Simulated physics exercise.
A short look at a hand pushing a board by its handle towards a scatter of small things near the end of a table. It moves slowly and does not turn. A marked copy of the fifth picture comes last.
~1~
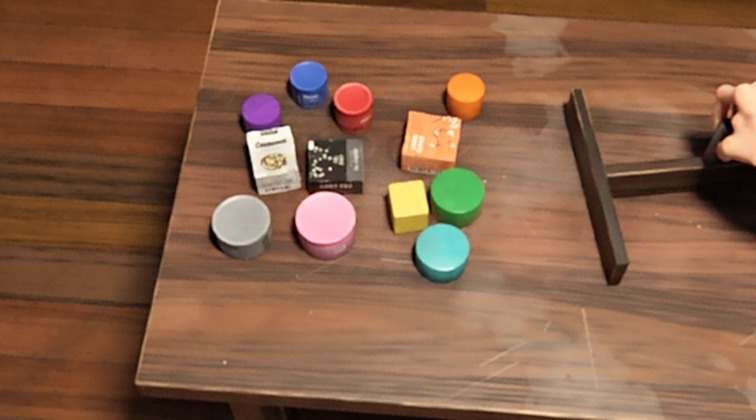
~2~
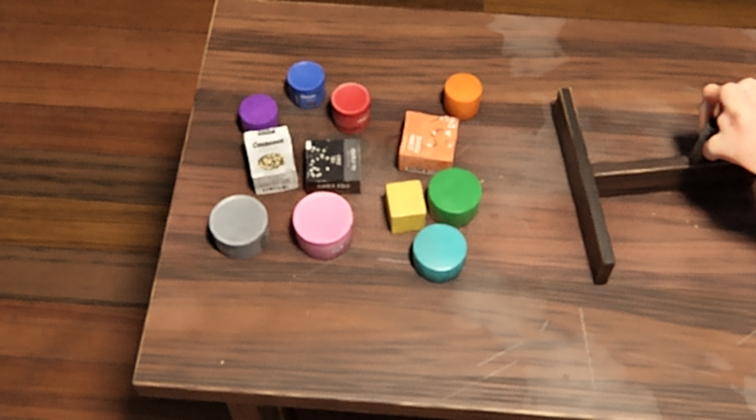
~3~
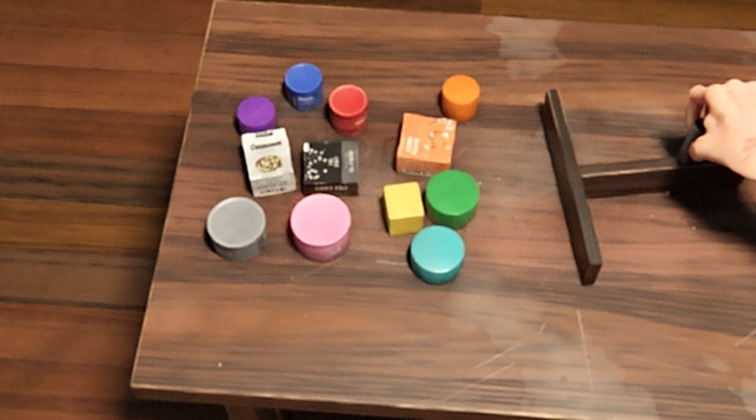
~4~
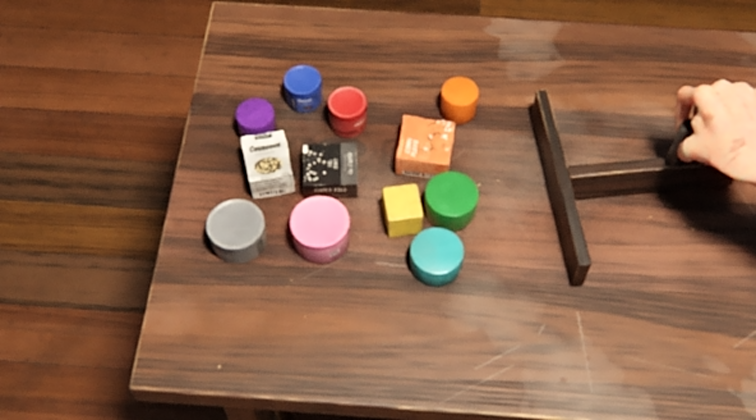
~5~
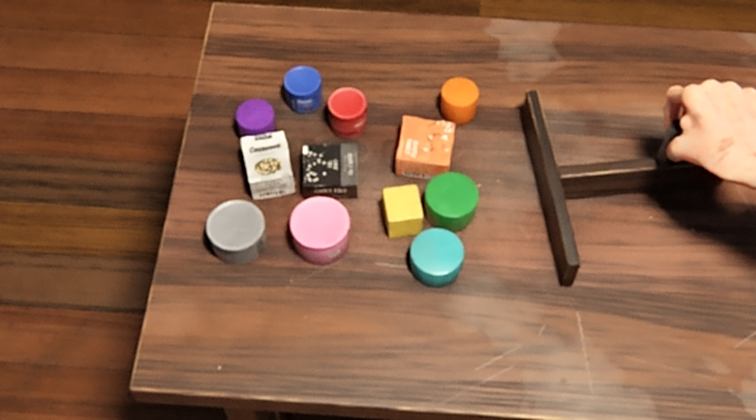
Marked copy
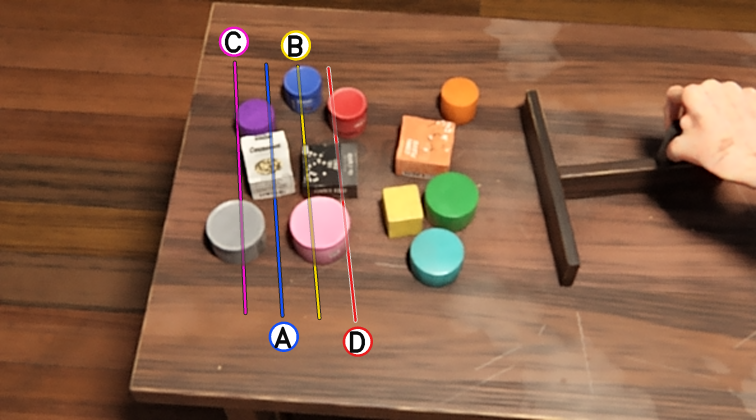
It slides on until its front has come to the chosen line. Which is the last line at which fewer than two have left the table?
Line A.
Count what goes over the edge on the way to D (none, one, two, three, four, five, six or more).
In all, none.
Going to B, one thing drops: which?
The white packet.
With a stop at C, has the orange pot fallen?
No.
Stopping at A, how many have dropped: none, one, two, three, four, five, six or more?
In all, one.
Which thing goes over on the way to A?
The white packet goes over.
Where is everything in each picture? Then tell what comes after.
Blue tub (310, 85); red jar (354, 109); pink jar (326, 226), in the first frame.
Board (586, 170); purple pot (260, 118), in the second frame.
Board (574, 171); yellow block (403, 209), in the third frame.
Board (562, 172); black box (331, 171), in the fourth frame.
Board (552, 172); grey tub (238, 233); orange packet (426, 149); white packet (268, 166), in the fifth frame.
On the marked copy, A at (274, 180); B at (308, 182); C at (240, 178); D at (341, 184).
With A. Early on, board (452, 166); orange pot (412, 96); turquoise tin (429, 258).
Further on, board (351, 160); white packet (213, 162); grey tub (224, 235).
At the end, board (276, 155); white packet over the edge; black box (190, 167); one fallen.
As for the rest, B is within the limit but short; C drops three; D is within the limit but short.
